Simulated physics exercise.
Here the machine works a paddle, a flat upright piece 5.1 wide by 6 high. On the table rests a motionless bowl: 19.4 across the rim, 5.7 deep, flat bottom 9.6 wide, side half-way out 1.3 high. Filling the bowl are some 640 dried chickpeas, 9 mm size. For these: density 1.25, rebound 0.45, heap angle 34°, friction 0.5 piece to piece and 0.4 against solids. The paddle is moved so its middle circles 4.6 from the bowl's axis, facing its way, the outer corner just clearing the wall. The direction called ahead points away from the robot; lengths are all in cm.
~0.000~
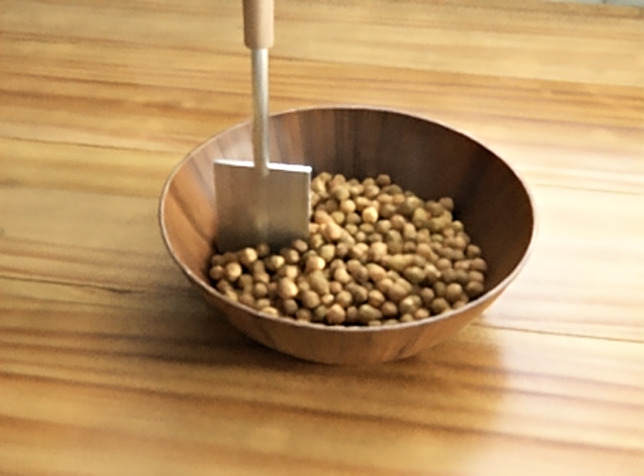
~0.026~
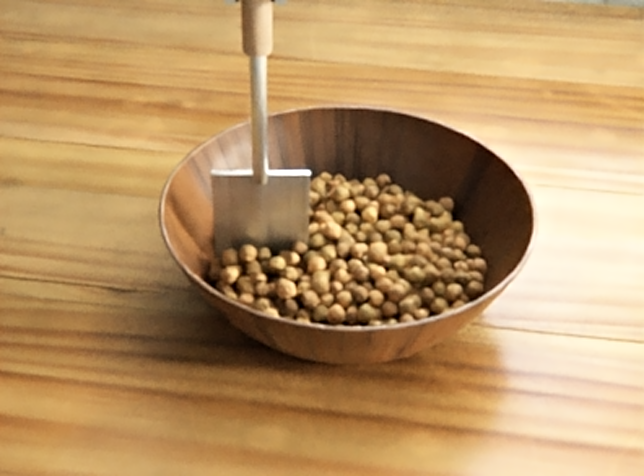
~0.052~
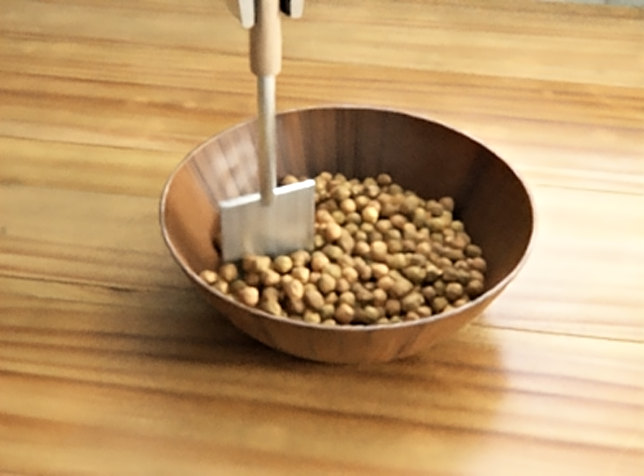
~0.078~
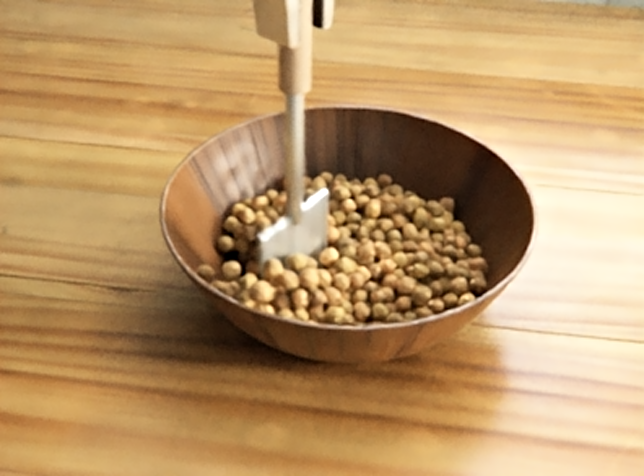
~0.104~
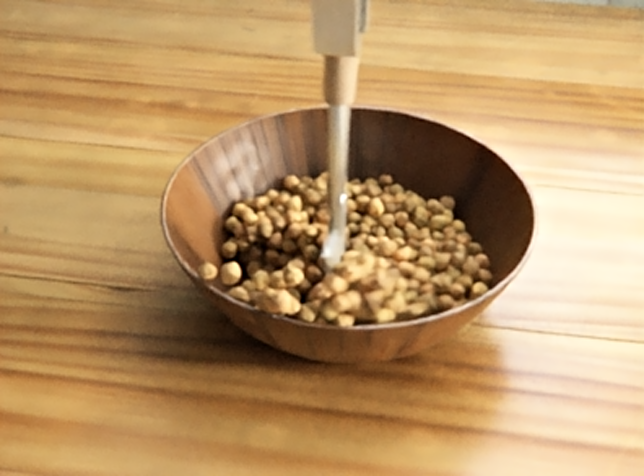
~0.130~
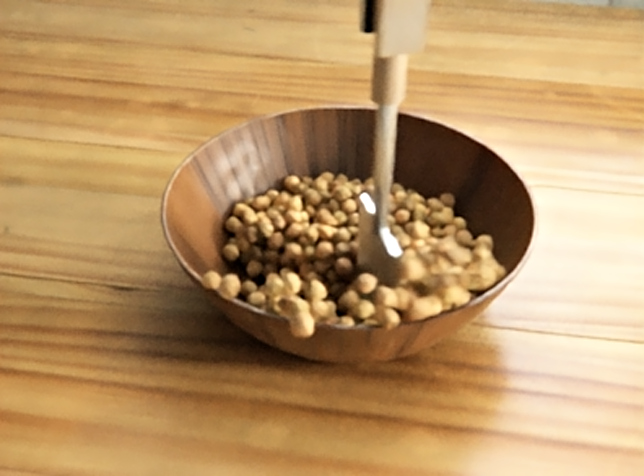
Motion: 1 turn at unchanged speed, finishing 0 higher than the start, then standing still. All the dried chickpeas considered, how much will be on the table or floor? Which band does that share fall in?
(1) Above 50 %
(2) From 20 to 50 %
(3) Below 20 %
Answer: 2.
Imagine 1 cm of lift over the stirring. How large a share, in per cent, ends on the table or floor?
It comes to some 25 per cent.
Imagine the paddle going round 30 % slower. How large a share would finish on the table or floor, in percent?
I'd say close to 25 %.
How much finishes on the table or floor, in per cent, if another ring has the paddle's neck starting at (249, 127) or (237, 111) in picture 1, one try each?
Close to 30 and 0 in a hundred.
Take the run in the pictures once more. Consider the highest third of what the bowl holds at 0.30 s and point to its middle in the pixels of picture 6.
At about (296, 149).
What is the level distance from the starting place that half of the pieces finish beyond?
Near 10 cm.
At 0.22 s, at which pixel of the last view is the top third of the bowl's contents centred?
Around pixel (450, 184).
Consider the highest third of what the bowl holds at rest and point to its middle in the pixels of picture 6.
(281, 303).
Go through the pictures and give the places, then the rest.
The first picture shows paddle neck at (261, 141), 0° round; upper third of the load around (351, 252), from x 220 to 480, top at y 180; 636 in the bowl.
The second picture shows paddle neck at (260, 148), 9° round; upper third of the load around (345, 253), from x 215 to 480, top at y 180.
The third picture shows paddle neck at (267, 169), 33° round; upper third of the load around (341, 266), from x 205 to 480, top at y 180.
The fourth picture shows paddle neck at (294, 188), 61° round; upper third of the load around (347, 277), from x 205 to 480, top at y 180.
The fifth picture shows paddle neck at (336, 199), 88° round; upper third of the load around (372, 281), from x 205 to 485, top at y 180; 635 in the bowl, 1 in flight or on the tool.
The sixth picture shows paddle neck at (381, 199), 115° round; upper third of the load around (412, 276), from x 210 to 495, top at y 180; 624 in the bowl, 12 in flight or on the tool.
By 0.22 s, 204° round, highest piece 13 above the table; 561 in the bowl, 1 on the table or floor, 74 in flight or on the tool.
By 0.30 s, 294° round, highest piece 12 above the table; 480 in the bowl, 37 on the table or floor, 119 in flight or on the tool.
By 0.54 s, 0° round, highest piece 5 above the table; 399 in the bowl, 237 on the table or floor.
By 1.24 s, 0° round, highest piece 5 above the table; 399 in the bowl, 237 on the table or floor.
Final count, 399 in the bowl, 237 on the table or floor. That is 37 % on the table or floor.
